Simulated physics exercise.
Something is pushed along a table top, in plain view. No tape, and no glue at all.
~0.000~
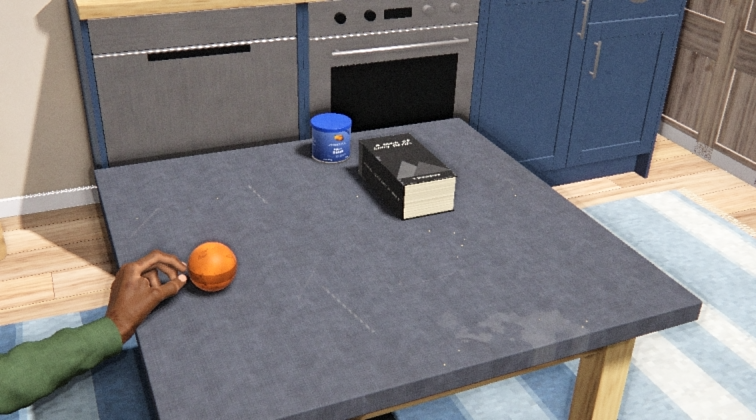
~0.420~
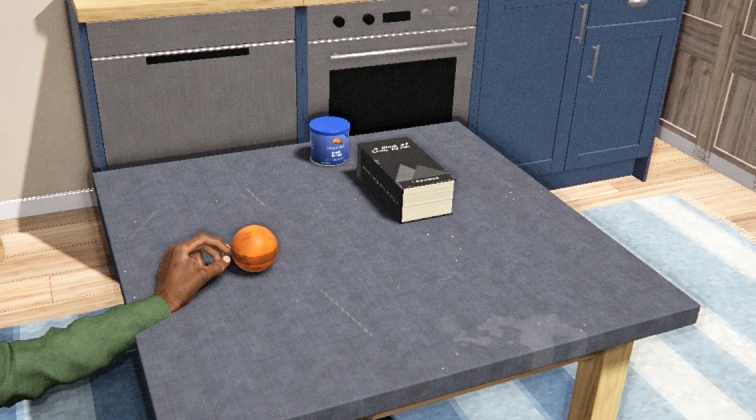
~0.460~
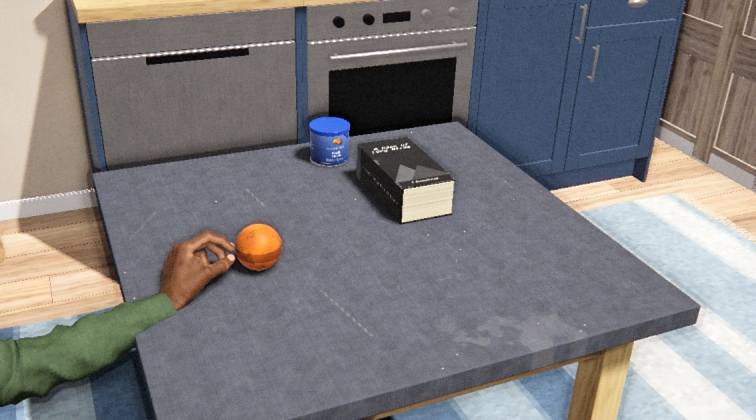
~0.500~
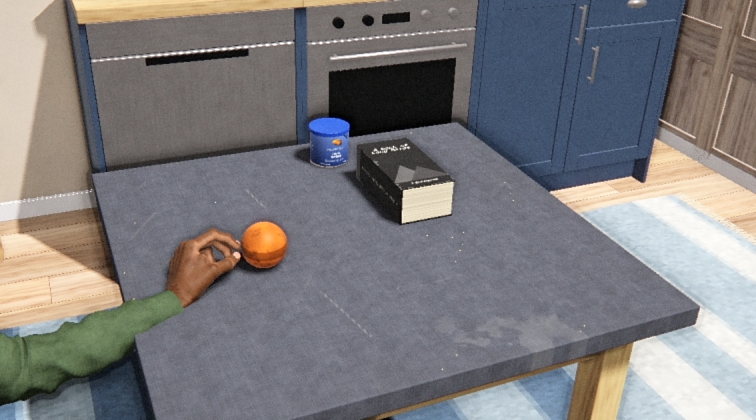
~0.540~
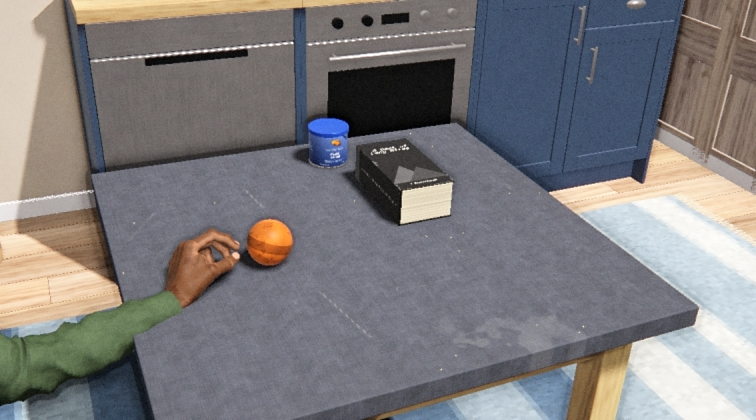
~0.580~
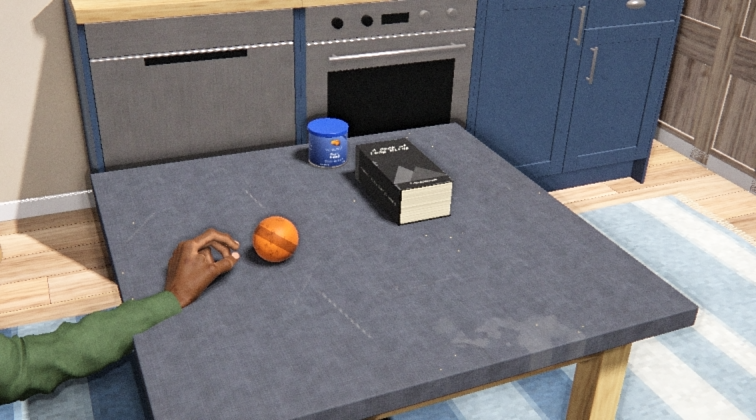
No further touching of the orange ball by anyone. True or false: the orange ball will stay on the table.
True.
After 0.88 s, orange ball rolled about its own width near (315, 221).
After 1.18 s, orange ball rolled well along near (341, 208).
At rest (2.1 s), moved from the start, orange ball. Seen from the same camera at the end, orange ball near (366, 196).
